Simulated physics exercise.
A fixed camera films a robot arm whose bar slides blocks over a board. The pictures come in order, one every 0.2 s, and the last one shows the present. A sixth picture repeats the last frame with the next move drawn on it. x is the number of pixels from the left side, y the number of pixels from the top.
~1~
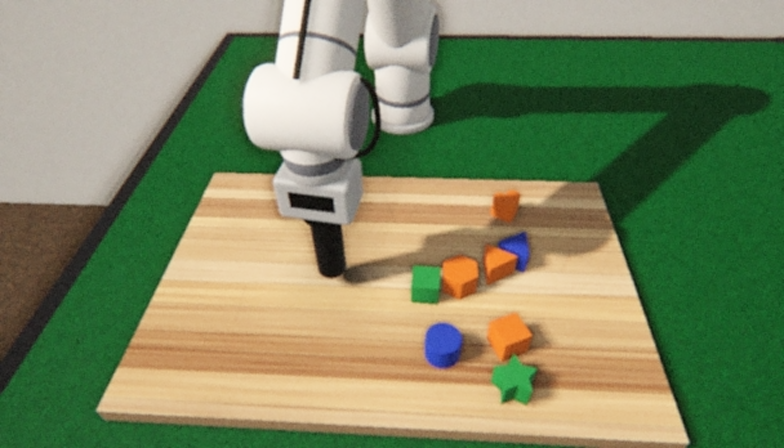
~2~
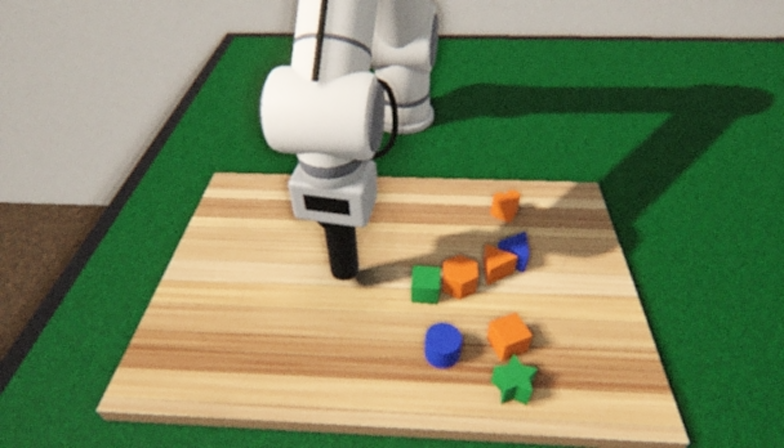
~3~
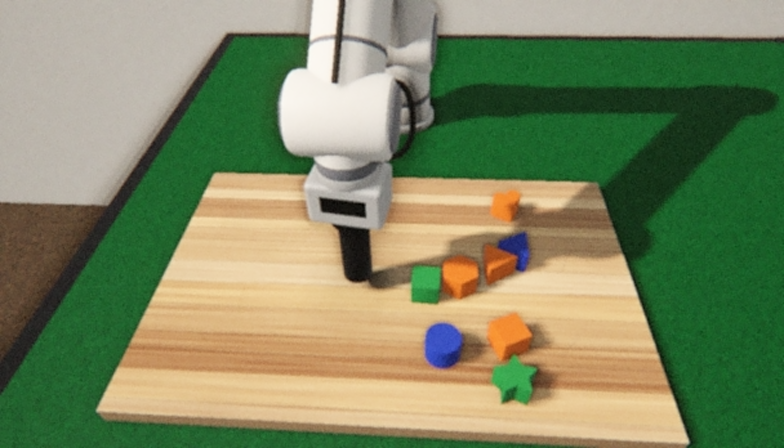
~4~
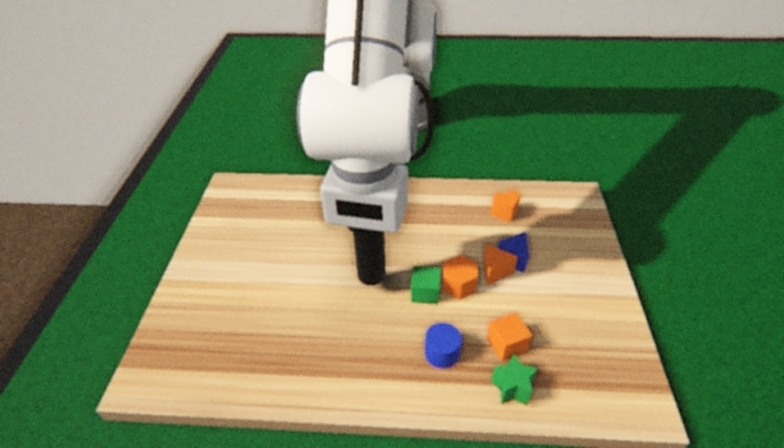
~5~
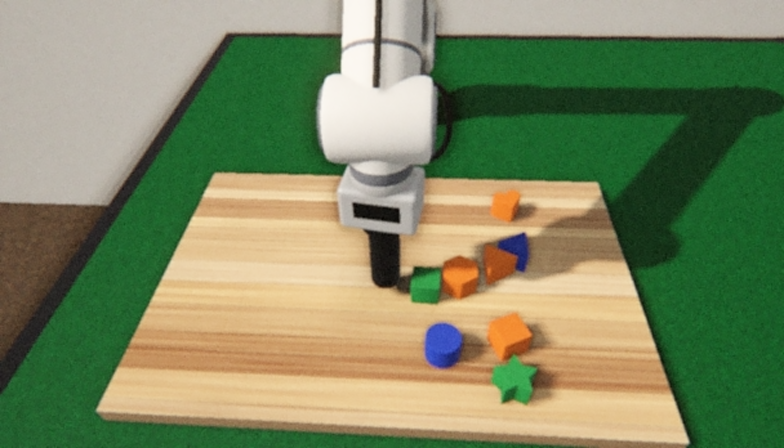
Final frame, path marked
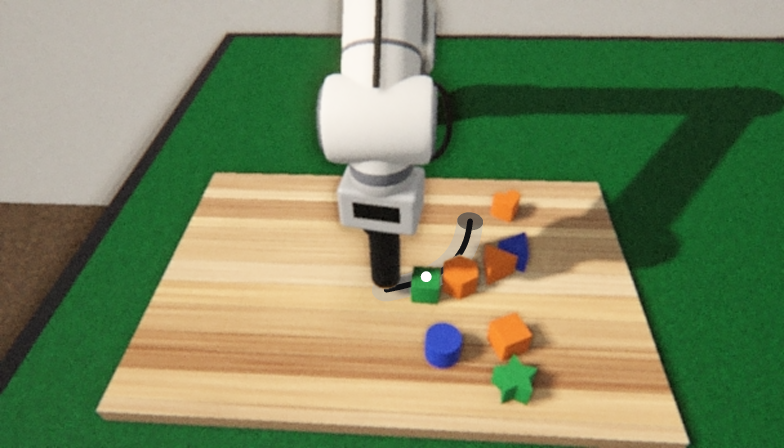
On a wooden board over a green surface, a white robot arm holding a black bar upright slides it slowly a short way right, close to a green block, while the orange, blue and green pieces stay still.
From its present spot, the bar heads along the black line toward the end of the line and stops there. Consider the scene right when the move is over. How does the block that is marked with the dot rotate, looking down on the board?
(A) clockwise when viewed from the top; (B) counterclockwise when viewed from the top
I'll go with A - clockwise when viewed from the top.
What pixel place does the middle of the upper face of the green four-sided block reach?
The answer is (453, 277).
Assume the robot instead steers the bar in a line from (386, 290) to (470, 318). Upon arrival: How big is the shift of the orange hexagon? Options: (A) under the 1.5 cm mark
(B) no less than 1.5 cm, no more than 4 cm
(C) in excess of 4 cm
My answer is option C.
Path on the board, from (386, 290) through (431, 277) and (461, 251) to (470, 221); the dot is on the green four-sided block.
On the path given first. One third of the way, bar at (432, 265); green four-sided block at (453, 277), turned 50° clockwise; orange hexagon at (487, 274), turned 25° anticlockwise; orange triangular block at (505, 256), turned 15° anticlockwise; blue triangular block at (519, 242).
Two thirds of the way, bar at (463, 239); green four-sided block at (453, 277), turned 50° clockwise; orange hexagon at (487, 274), turned 25° anticlockwise; orange triangular block at (505, 256), turned 15° anticlockwise; blue triangular block at (519, 242).
At the end, bar at (472, 210); green four-sided block at (453, 277), turned 50° clockwise; orange hexagon at (487, 274), turned 25° anticlockwise; orange triangular block at (505, 256), turned 15° anticlockwise; blue triangular block at (519, 242).
